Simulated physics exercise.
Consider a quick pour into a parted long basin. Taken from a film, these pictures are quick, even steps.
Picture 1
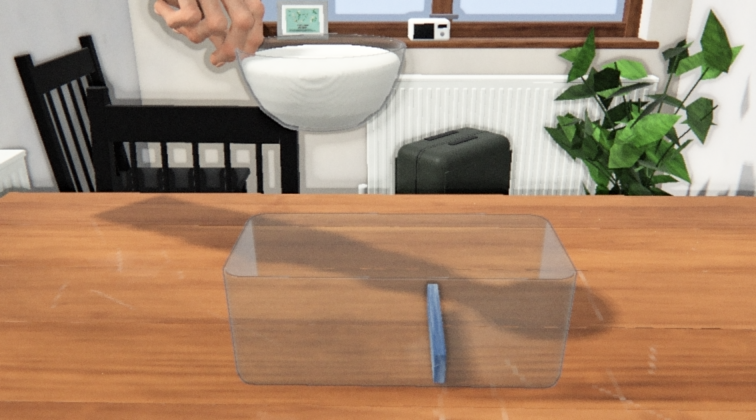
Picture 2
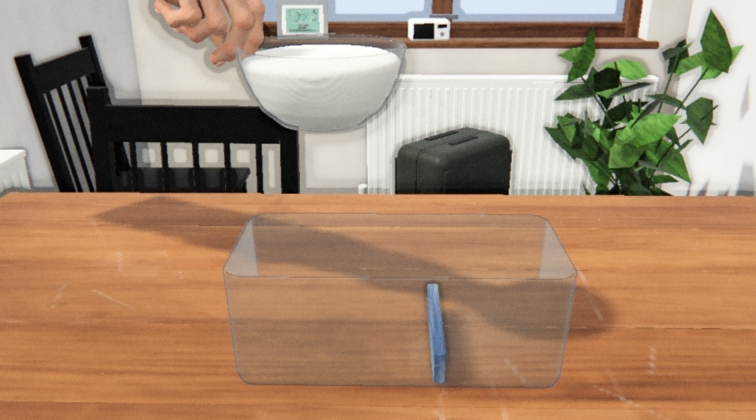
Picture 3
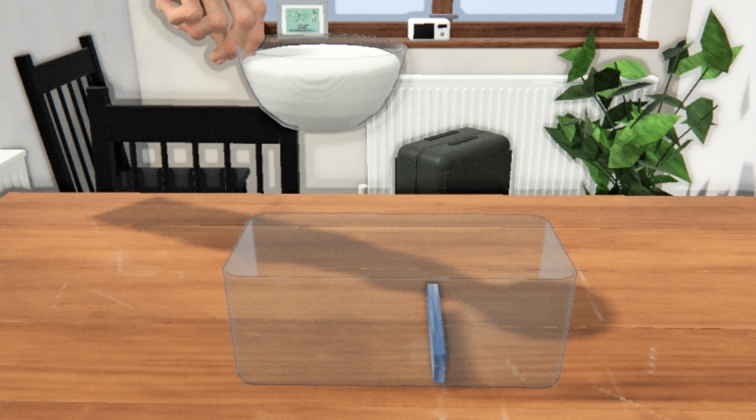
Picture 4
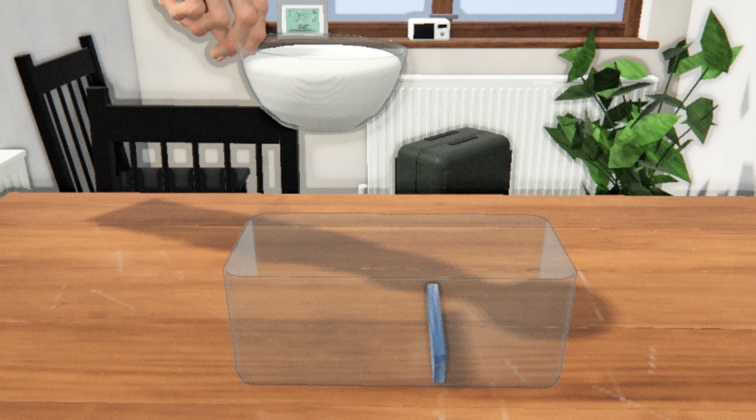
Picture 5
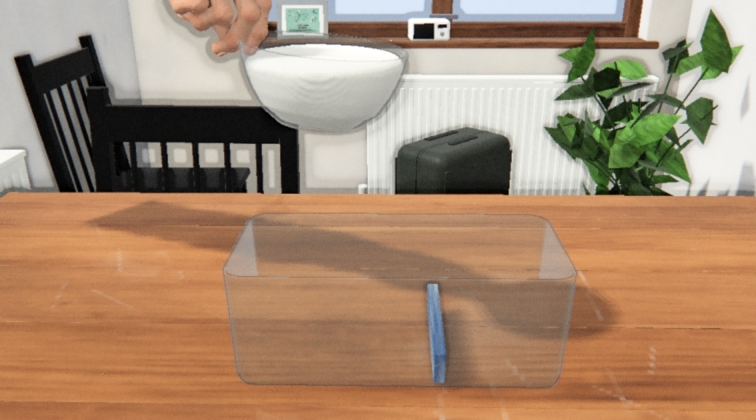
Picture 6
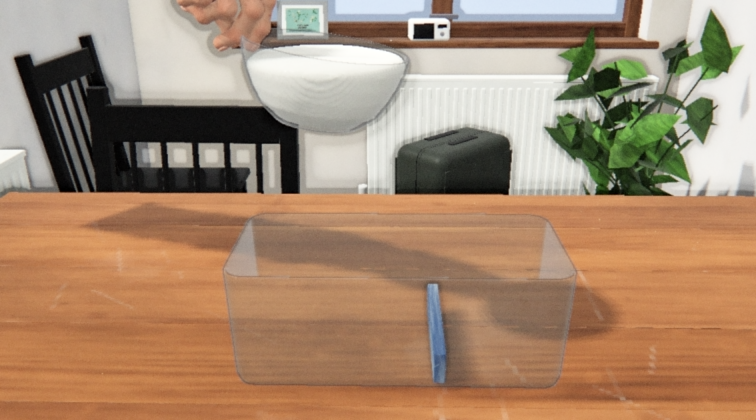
At first, a hand at the upper left is beside a white bowl held level above a clear rectangular container, which stands on a wooden table with a blue divider inside. The bowl stays nearly still, then tilts slightly down to the right, while the hand shifts a little and the container remains motionless.
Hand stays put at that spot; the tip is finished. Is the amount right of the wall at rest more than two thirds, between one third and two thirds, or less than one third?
Greater than two thirds.
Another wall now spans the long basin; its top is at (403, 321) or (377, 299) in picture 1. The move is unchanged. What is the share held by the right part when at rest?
Record: Case 1 near 85 %, case 2 near 95 %.
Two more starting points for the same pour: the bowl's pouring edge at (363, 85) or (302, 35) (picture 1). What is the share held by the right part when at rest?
50 % and 10 %.
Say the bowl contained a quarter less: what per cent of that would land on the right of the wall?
It should come out close to 80 per cent.
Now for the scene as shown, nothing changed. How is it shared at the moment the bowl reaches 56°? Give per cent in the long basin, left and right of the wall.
Left part: Around 0 %. Right part: Around 10 %.
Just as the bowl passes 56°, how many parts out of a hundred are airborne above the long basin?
That comes to near 35 percent.
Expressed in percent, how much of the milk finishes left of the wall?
Roughly 25 %.
A moment on, the bowl is tipped part way and 52 per cent is still to pour, 1 is left of the wall and 12 right of it.
Next, the bowl is tipped on its side and 6 per cent is still to pour, 7 is left of the wall and 76 right of it.
Then the bowl is tipped on its side and 0 per cent is still to pour, 20 is left of the wall and 79 right of it.
Later the bowl is tipped on its side and 0 per cent is still to pour, 23 is left of the wall and 76 right of it.
At rest 23 per cent lies left of the wall, 76 right of it and 1 outside.
